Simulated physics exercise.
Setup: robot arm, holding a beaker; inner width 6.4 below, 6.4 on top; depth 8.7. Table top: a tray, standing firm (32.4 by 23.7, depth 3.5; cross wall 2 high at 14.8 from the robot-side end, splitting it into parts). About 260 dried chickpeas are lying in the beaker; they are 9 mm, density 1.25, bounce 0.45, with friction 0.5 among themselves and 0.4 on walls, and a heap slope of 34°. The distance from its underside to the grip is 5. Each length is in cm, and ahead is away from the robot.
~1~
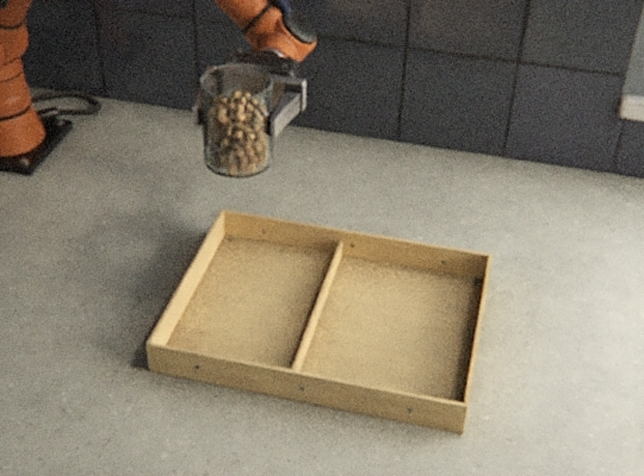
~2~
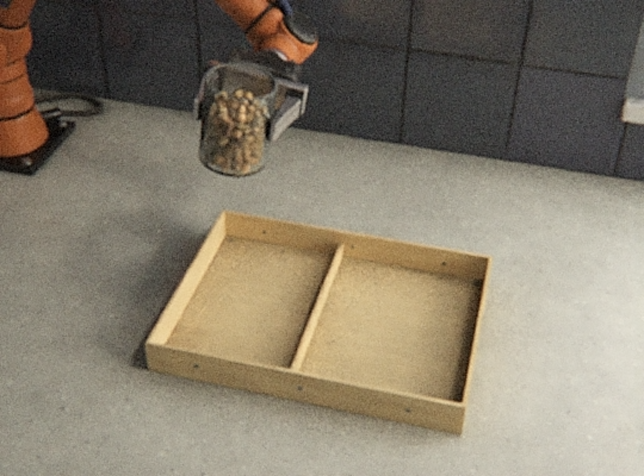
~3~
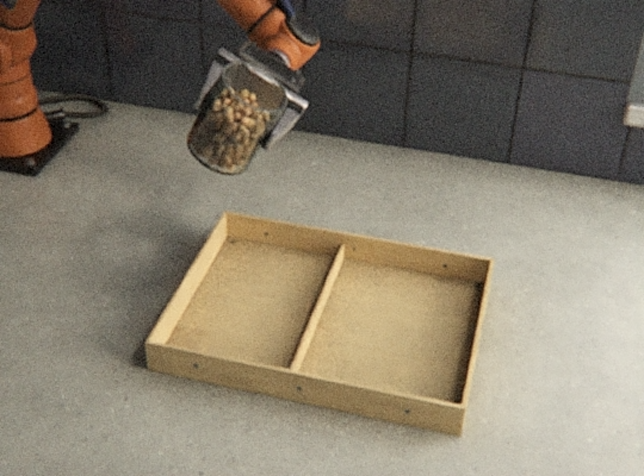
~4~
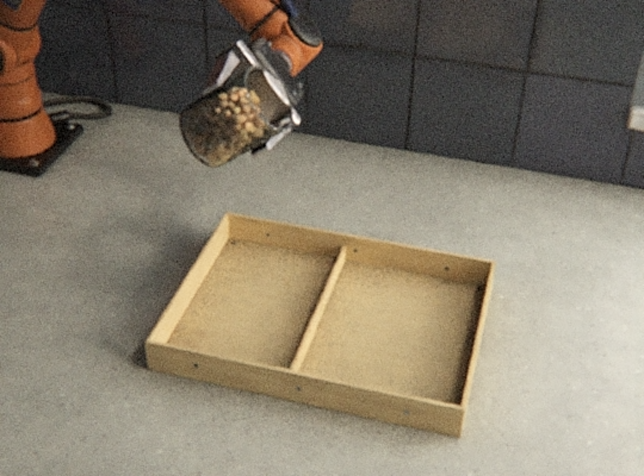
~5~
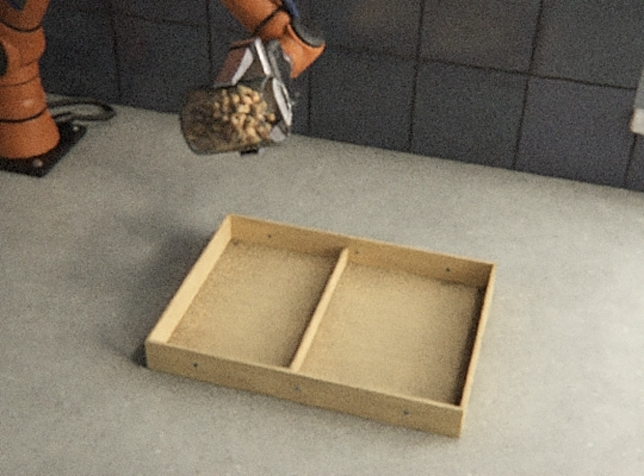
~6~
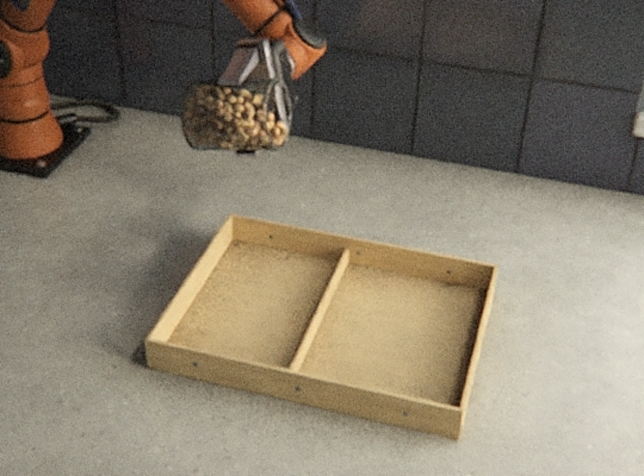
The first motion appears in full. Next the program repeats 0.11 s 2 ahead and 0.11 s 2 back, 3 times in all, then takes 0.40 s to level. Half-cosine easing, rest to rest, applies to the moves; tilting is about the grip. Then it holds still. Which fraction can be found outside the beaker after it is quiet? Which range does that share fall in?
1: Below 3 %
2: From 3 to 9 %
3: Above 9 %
Above 9 %.
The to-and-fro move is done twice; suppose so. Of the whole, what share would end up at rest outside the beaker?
Expected share: About 20 %.
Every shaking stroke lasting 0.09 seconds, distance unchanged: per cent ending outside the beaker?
Roughly 35 percent would.
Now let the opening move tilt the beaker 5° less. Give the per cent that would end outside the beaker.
It would be near 15 per cent.
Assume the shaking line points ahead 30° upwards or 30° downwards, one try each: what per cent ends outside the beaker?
It comes to around 30 per cent on the first try and around 10 per cent on the second.
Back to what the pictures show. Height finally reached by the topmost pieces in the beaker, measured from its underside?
I'd say close to 6.0 cm.
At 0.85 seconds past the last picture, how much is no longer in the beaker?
Close to 25 per cent of the load is out at that point.
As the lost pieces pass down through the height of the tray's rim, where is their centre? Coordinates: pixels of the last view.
Around (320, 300).
Then, 0.42 s on, tilted 79° forward, highest piece 26 above the table; 229 in the beaker, 13 in the robot-side part, 7 in the far-side part, 16 in flight or on a rim.
Then, 0.85 s on, tilted 43° forward, highest piece 26 above the table; 193 in the beaker, 35 in the robot-side part, 35 in the far-side part, 2 in flight or on a rim.
Then, 1.26 s on, level, highest piece 26 above the table; 193 in the beaker, 38 in the far-side part, 34 in the robot-side part.
Then, 2.31 s on, level, highest piece 26 above the table; 193 in the beaker, 38 in the far-side part, 34 in the robot-side part.
In the end, 193 in the beaker, 38 in the far-side part, 34 in the robot-side part. That is 27 % outside the beaker.
